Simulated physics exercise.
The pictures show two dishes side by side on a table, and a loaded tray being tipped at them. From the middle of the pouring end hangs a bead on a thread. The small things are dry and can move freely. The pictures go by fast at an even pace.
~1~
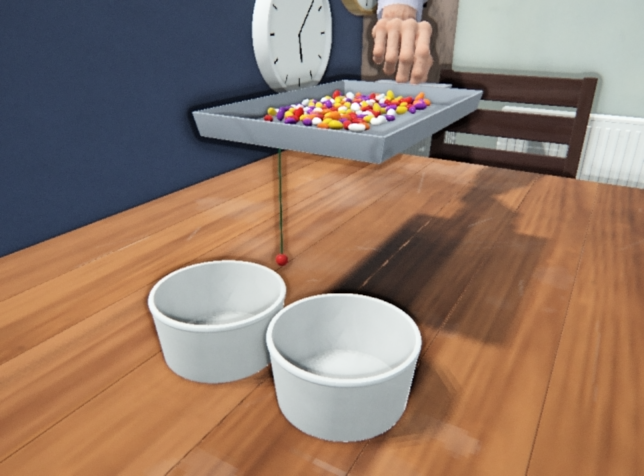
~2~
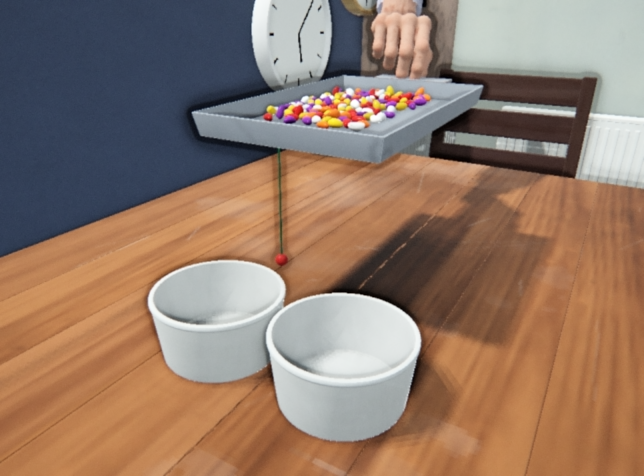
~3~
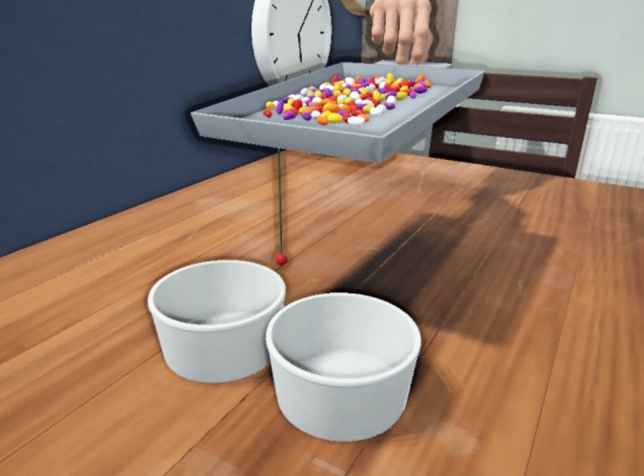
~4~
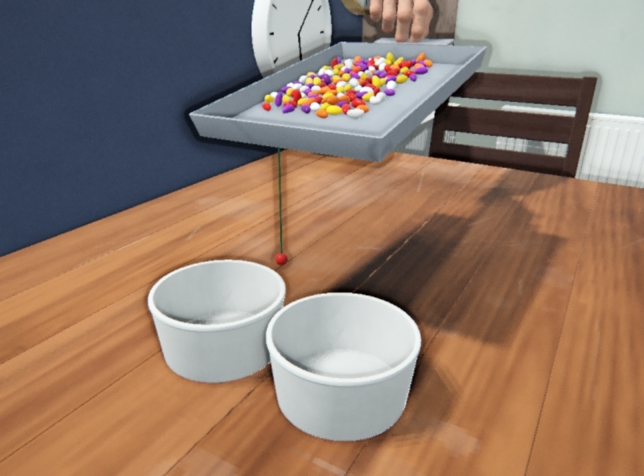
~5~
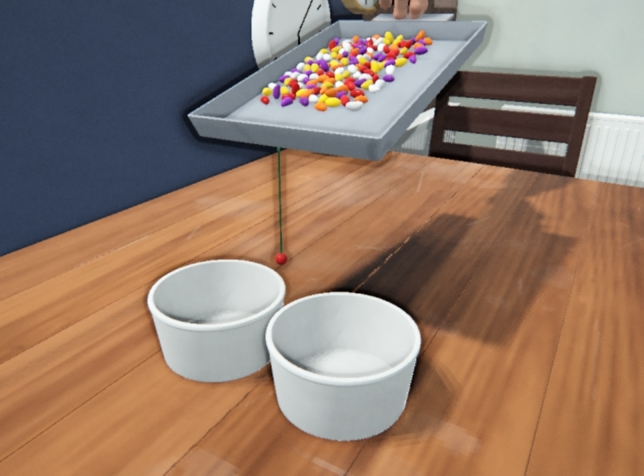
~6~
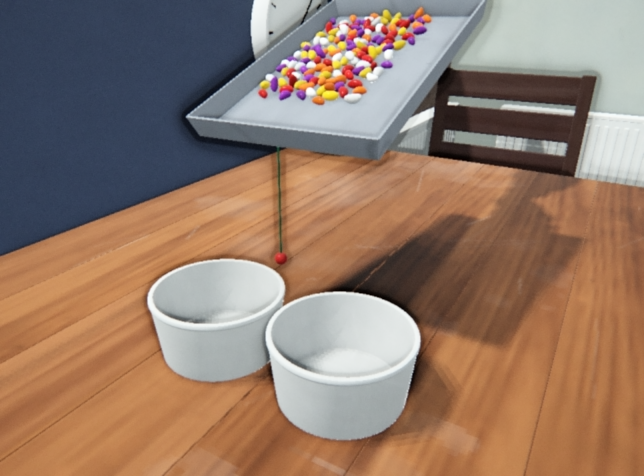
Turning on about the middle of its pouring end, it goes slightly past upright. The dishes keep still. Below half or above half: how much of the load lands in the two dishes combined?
Above half.
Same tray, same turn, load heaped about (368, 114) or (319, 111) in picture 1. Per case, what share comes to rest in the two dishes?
In order, about 80 and 90 in a hundred.
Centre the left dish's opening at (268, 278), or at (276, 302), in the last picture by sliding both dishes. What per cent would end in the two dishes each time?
Roughly 40 per cent, and 50 per cent.
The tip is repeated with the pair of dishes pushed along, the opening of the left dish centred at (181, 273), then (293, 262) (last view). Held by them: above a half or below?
At the first place over half, at the second less than half.
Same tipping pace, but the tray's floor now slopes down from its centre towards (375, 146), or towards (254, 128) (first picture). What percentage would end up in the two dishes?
70 % and 20 %.
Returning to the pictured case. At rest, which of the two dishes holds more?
Observation: The one at left.
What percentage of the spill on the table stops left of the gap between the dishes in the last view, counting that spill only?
About 80 percent of the spill.
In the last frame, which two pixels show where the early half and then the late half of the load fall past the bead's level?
Near (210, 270) to start, and near (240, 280) afterwards.
Soon after the last picture, tray tipped steeply; nearly all on the tray; a stray few in the air.
A little later, tray tipped past a quarter turn; about half on the tray; a small part in the right dish; about a quarter in the left dish; a small part outside both; a small part in the air.
Later still, tray tipped past a quarter turn; about a quarter in the right dish; about two thirds in the left dish; a small part outside both.
At rest, tray tipped past a quarter turn; about a quarter in the right dish; about two thirds in the left dish; a small part outside both.
